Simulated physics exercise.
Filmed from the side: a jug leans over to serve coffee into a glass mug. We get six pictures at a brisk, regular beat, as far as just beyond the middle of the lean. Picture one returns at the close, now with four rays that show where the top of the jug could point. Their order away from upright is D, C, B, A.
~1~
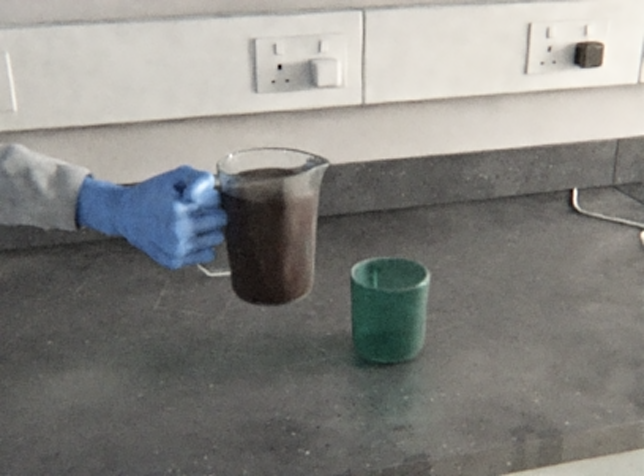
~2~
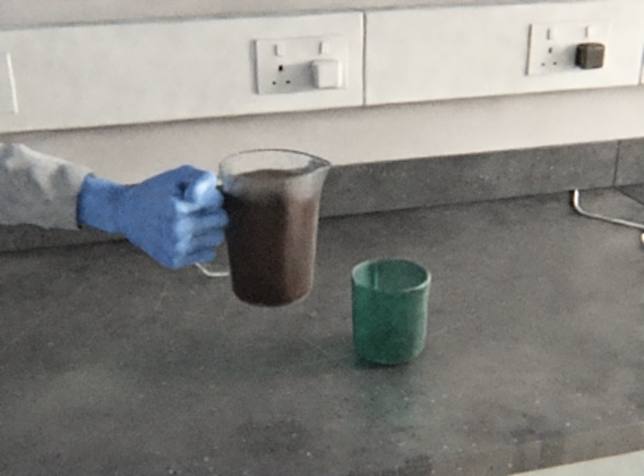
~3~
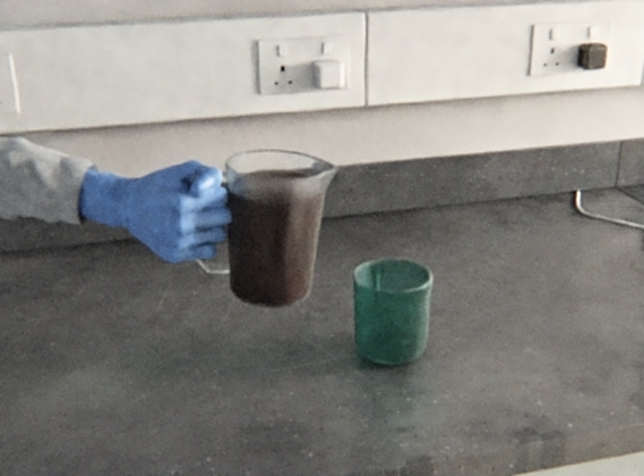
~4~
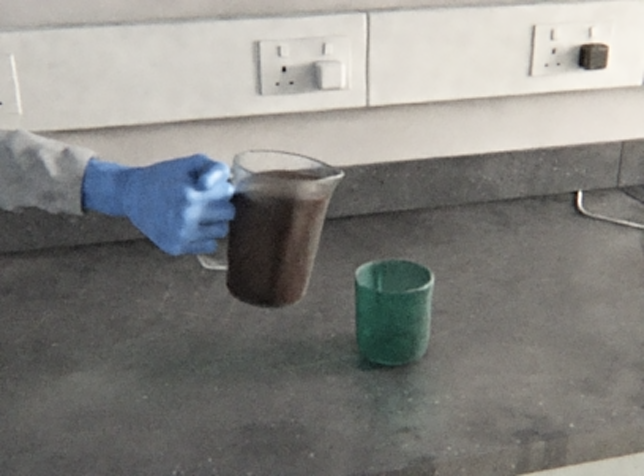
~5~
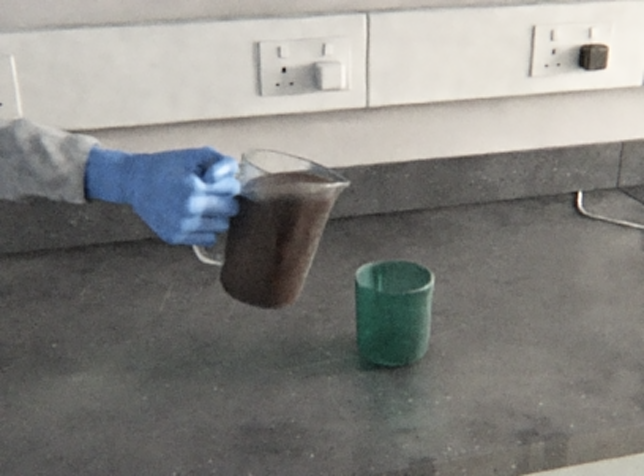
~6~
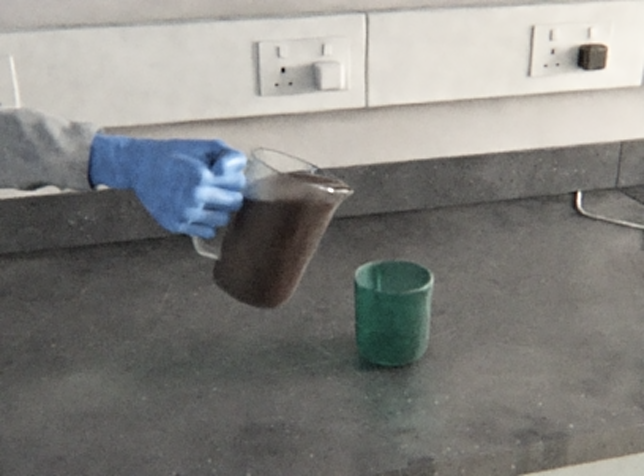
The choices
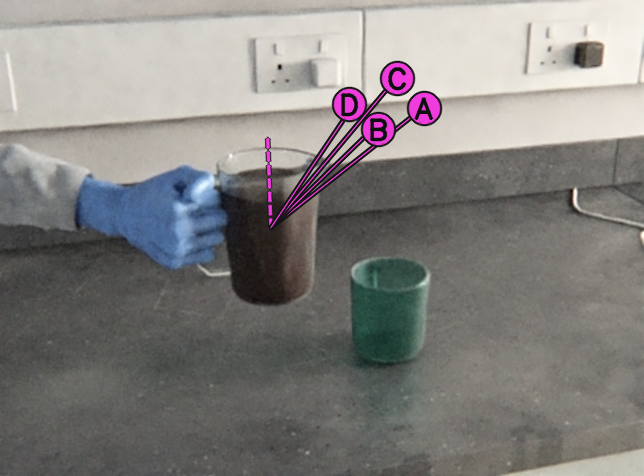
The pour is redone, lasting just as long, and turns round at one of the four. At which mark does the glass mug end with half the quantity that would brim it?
A is best.
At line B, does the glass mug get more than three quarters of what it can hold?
No, less.
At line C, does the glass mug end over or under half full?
Under half.
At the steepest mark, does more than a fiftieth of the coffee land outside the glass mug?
No, it does not.
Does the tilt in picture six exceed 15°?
Yes.
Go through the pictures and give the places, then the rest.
Upright, lip at (327, 161); rim of the glass mug round (390, 272); nothing has left yet.
Upright, lip at (329, 163); nothing has left yet.
Tipped about 5°, lip at (335, 167); nothing has left yet.
Tipped about 10°, lip at (341, 173); nothing has left yet.
Tipped about 17°, lip at (347, 181); nothing has left yet.
Tipped about 24°, lip at (351, 189); nothing has left yet.
On the marked copy, A at (410, 118); B at (363, 138); C at (385, 90); D at (342, 121).
Choosing A, the glass mug ends with about 49 % of what it can hold.
Choosing B, the glass mug ends with about 37 % of what it can hold.
Choosing C, the glass mug ends with about 26 % of what it can hold.
Choosing D, the glass mug ends with about 16 % of what it can hold.
